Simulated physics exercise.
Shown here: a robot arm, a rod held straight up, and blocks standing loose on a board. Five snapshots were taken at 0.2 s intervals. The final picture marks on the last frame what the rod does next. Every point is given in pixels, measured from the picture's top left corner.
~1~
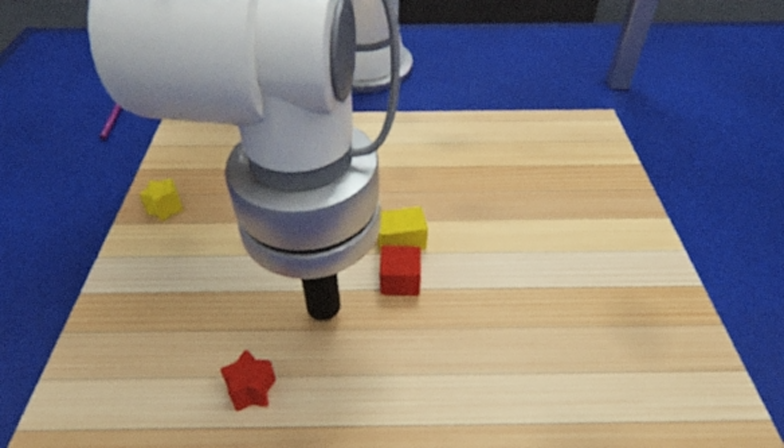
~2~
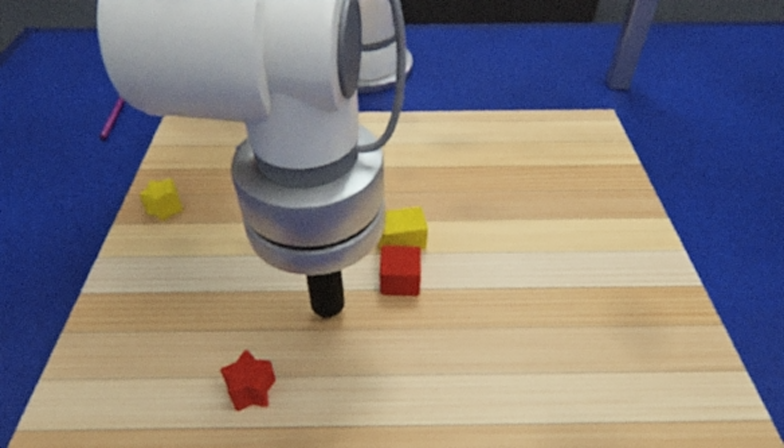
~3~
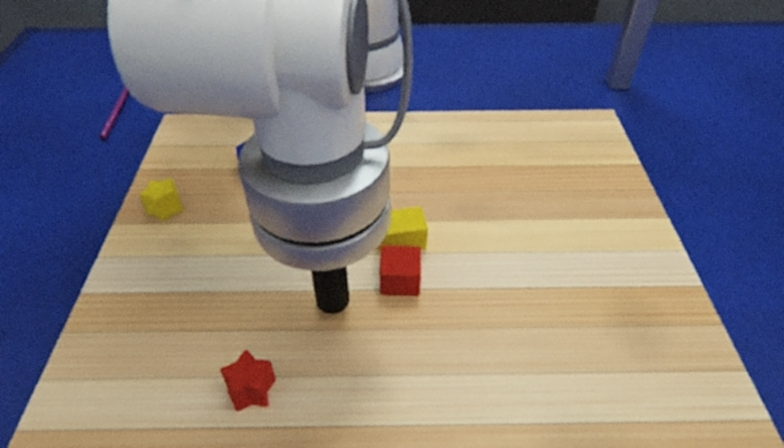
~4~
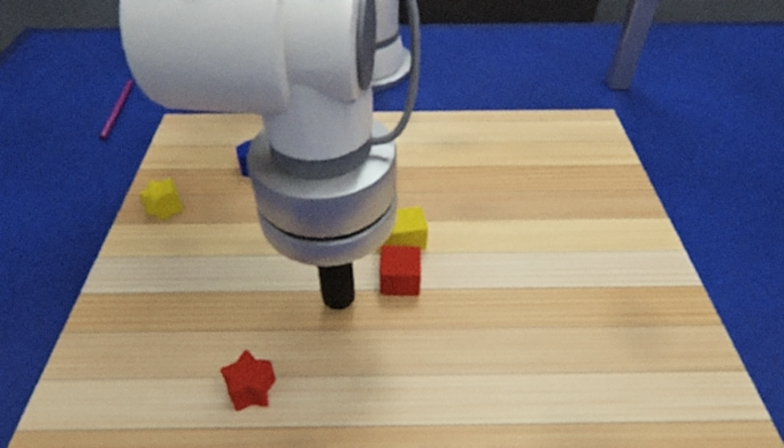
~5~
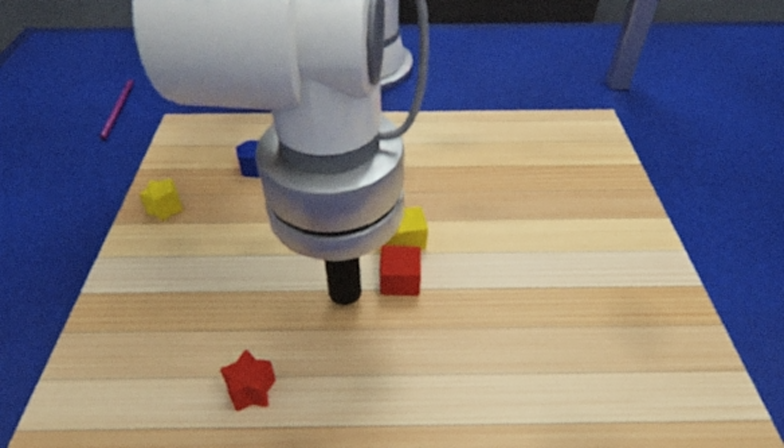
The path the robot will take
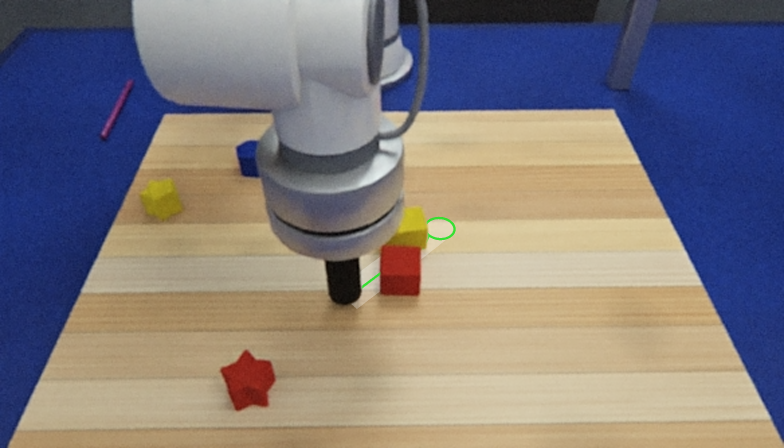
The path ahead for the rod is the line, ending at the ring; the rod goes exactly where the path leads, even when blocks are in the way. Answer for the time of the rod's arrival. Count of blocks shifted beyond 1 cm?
It will shift two blocks.
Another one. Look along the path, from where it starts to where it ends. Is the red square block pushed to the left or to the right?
It heads right.
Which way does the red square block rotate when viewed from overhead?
From overhead, the rotation is clockwise.
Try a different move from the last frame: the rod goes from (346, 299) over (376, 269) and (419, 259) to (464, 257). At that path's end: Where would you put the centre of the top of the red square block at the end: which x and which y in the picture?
Top centre: (462, 265).
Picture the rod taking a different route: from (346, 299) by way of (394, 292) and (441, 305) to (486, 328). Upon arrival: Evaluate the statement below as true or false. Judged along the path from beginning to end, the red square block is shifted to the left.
True - the claim holds.
The line goes from (346, 299) to (440, 228).
What follows on the original path. One third of the way, rod at (380, 266); red square block at (418, 253), turned 15° clockwise.
Two thirds of the way, rod at (411, 243); red square block at (437, 249), turned 40° clockwise; yellow rectangular block at (409, 207).
At the end, rod at (440, 221); red square block at (438, 249), turned 40° clockwise; yellow rectangular block at (412, 197), turned 30° anticlockwise.
